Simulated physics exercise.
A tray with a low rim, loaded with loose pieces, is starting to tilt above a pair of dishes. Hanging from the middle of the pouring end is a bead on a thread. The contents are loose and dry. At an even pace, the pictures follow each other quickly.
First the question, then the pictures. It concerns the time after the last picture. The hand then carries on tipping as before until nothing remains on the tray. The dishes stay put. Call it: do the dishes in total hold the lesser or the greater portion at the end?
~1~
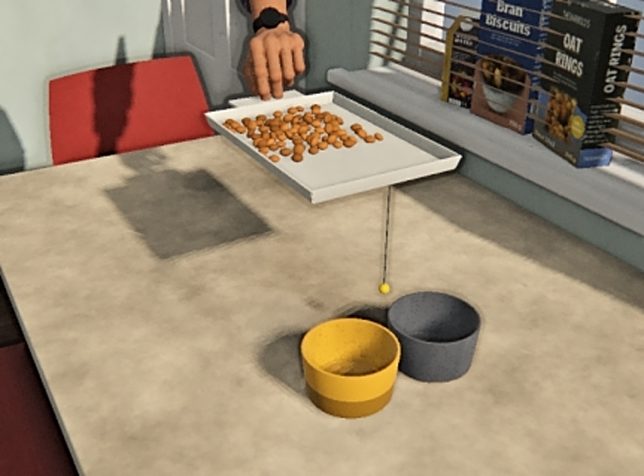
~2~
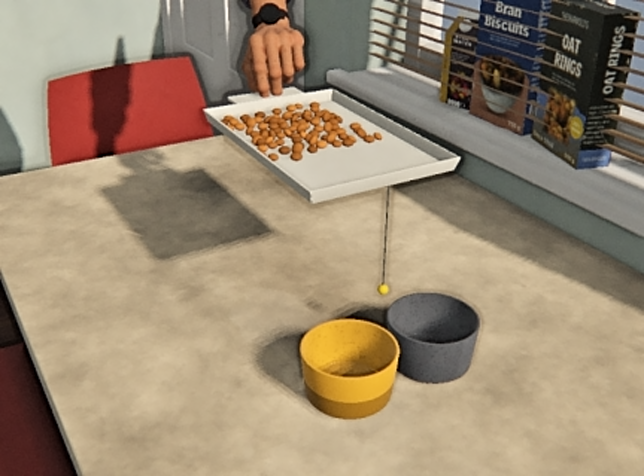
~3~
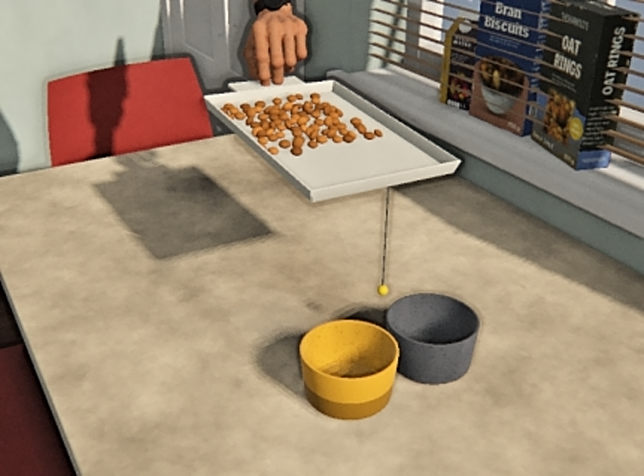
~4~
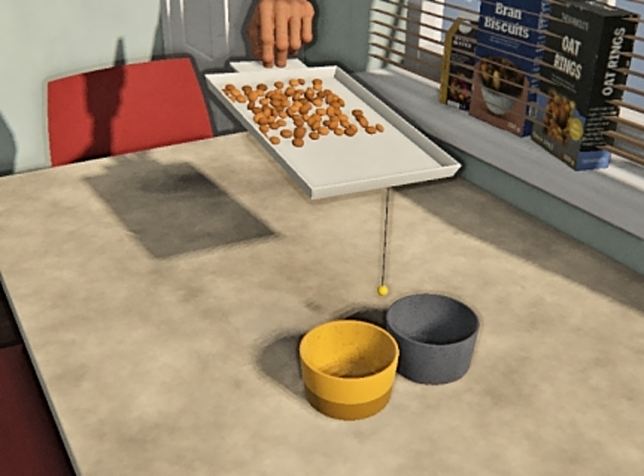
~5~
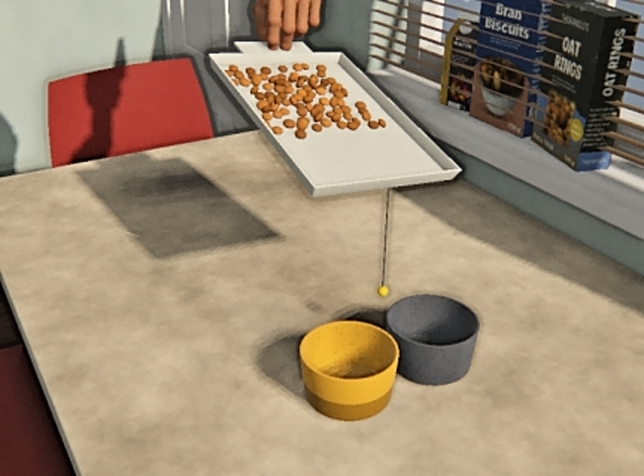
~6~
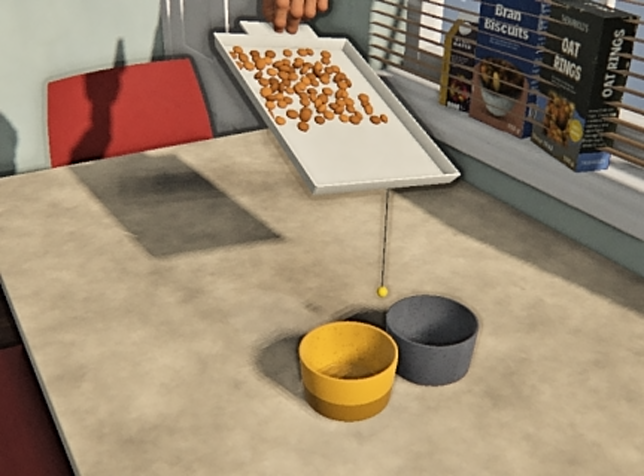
In total they hold the lesser portion.
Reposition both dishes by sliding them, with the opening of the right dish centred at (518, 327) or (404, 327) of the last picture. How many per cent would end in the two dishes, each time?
Roughly 20% first, roughly 10% second.
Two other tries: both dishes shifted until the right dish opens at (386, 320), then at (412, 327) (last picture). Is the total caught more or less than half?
Try 1: Not up to half; try 2: Not up to half.
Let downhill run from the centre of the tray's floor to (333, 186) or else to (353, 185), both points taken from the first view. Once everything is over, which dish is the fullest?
On the first try it's the left-side dish, on the second the left-side dish.
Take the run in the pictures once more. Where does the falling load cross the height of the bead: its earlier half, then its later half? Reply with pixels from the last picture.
Near (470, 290) to start, and near (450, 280) afterwards.
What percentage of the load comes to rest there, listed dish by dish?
For the left dish 0 per cent, for the right dish 30.
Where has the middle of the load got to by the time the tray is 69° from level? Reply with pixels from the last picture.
Centre estimate: (435, 179).
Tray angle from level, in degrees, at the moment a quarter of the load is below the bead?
About 80° of tilt.
Soon, tray tipped steeply; most on the tray; about a quarter in the air.
A while on, tray tipped past a quarter turn; a stray few on the tray; a stray few in the left dish; about a third in the right dish; about half outside both; a small part in the air.
Towards the end, tray tipped past a quarter turn; a stray few in the left dish; about a third in the right dish; about two thirds outside both.
Finally, tray tipped past a quarter turn; a stray few in the left dish; about a third in the right dish; about two thirds outside both.
